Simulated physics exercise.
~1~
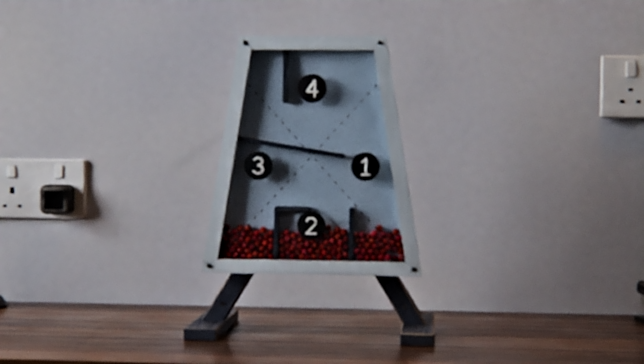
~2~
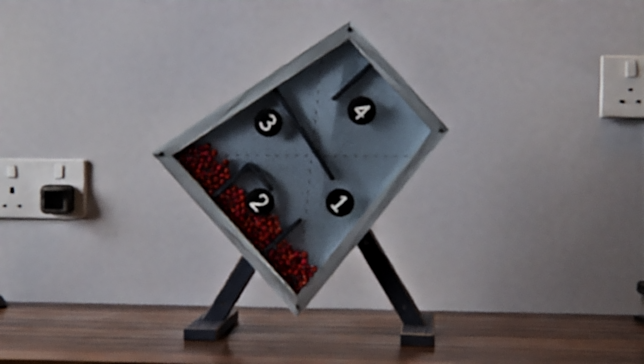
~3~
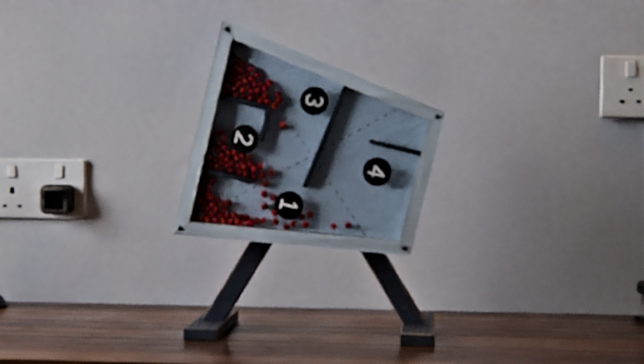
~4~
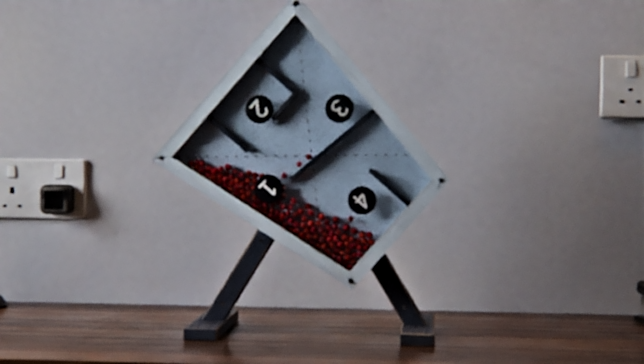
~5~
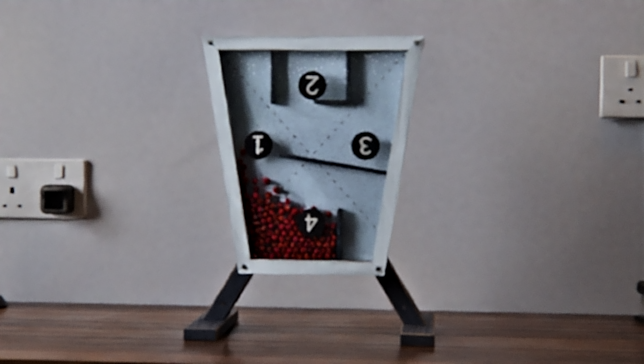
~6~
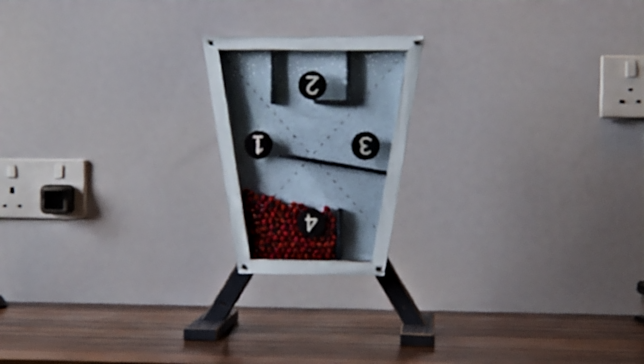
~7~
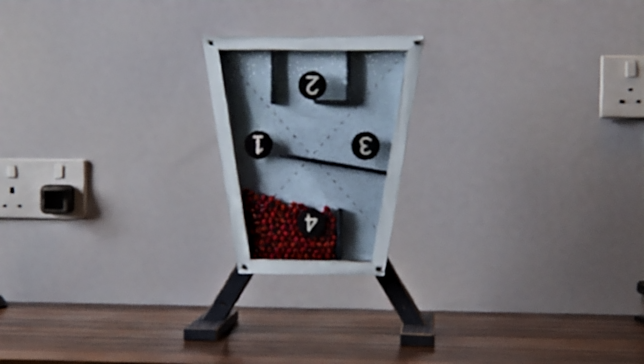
A flat, tapered case with a clear window and numbered sections turns clockwise on its stand until it is upside down, while the red beads inside slide along its walls and settle in a still heap at the lower left, against a short divider.
